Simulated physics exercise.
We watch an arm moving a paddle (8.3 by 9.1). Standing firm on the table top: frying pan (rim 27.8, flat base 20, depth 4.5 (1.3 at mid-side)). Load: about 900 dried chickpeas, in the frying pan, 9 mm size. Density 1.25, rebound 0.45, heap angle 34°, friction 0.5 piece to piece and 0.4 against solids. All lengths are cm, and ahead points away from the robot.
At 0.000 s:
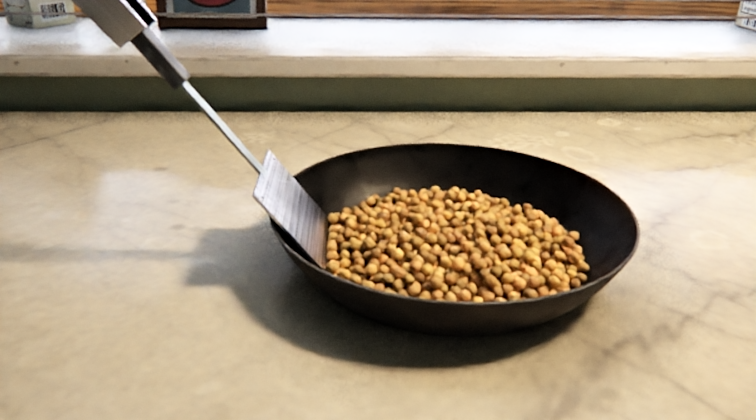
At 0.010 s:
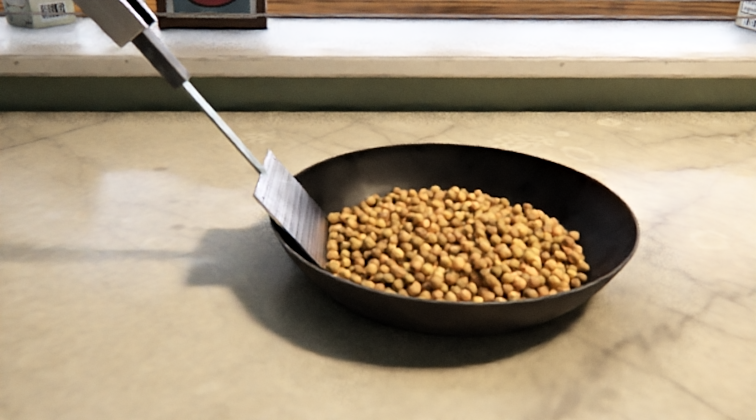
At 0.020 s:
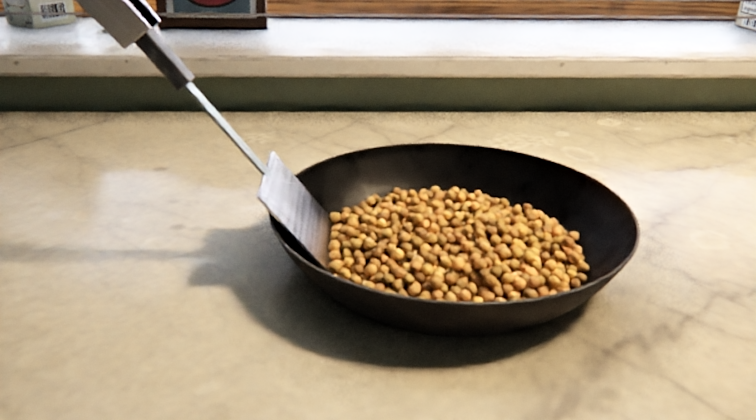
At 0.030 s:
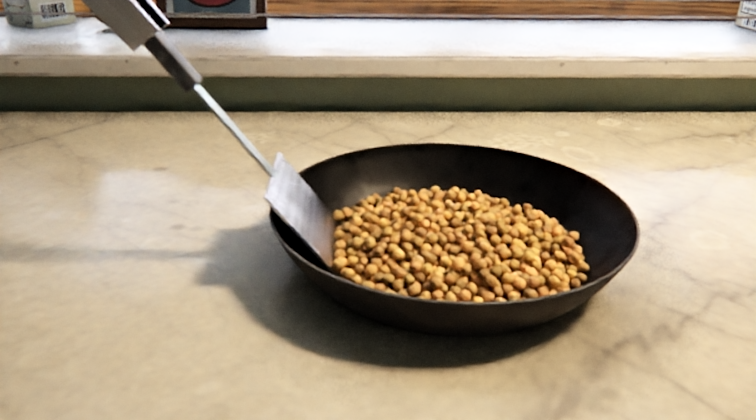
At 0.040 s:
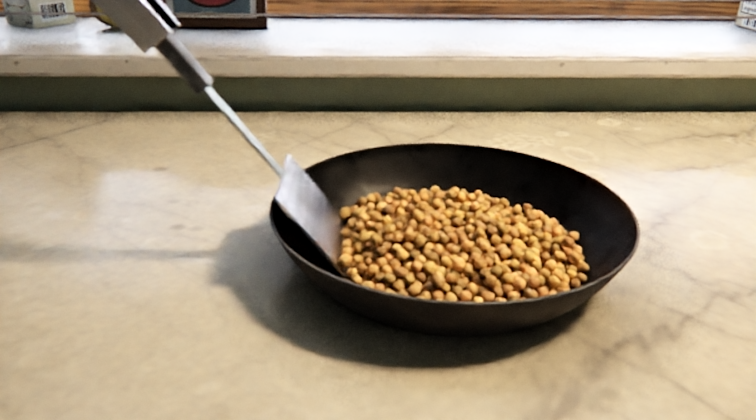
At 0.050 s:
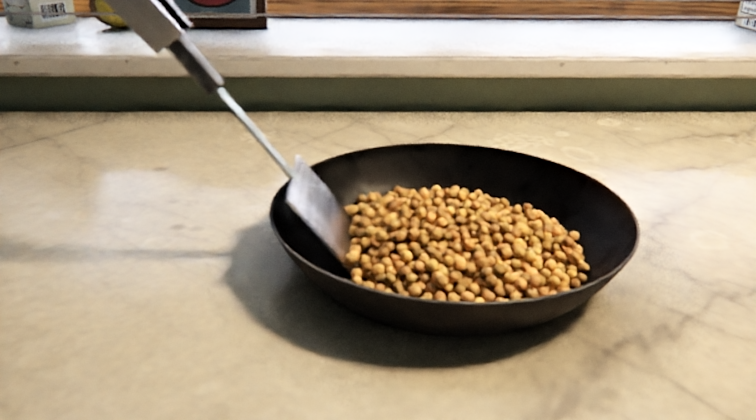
A pale, faintly veined stone table top stretches toward a white ledge with wood behind it, seen from slightly above by a camera that stays still. A black frying pan heaped with golden-brown dried chickpeas sits right of centre, with a silvery paddle on an arm reaching in from the upper left. The arm slides the paddle slowly rightward inside the pan, pushing the heap's left edge slightly inward.
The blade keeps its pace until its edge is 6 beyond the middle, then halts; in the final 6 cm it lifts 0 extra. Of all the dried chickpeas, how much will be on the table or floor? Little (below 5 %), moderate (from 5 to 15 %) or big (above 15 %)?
Share on the table or floor: Little (below 5 %).
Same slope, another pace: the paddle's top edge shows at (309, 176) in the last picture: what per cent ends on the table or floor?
About 5 per cent.
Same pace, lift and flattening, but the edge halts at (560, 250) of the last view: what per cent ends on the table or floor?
Some 10 per cent.
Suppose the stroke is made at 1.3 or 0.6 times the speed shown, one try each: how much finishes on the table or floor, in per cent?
Some 0 and 0 per cent.
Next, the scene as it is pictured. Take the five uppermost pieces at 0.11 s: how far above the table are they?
Some 5 cm.
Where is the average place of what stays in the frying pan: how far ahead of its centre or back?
About 5.0 cm ahead.
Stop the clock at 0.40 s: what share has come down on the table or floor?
Some 0 per cent.
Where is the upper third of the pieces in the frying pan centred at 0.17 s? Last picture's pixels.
Around (492, 230).
After 0.11 s, sloping 53°, highest piece 5 above the table; 900 in the frying pan.
After 0.17 s, sloping 53°, highest piece 5 above the table; 900 in the frying pan.
After 0.40 s, sloping 53°, highest piece 5 above the table; 890 in the frying pan, 9 on the table or floor, 1 on the blade or in flight.
After 1.45 s, sloping 53°, highest piece 5 above the table; 890 in the frying pan, 10 on the table or floor.
At rest, 890 in the frying pan, 10 on the table or floor. That is 1 % on the table or floor.
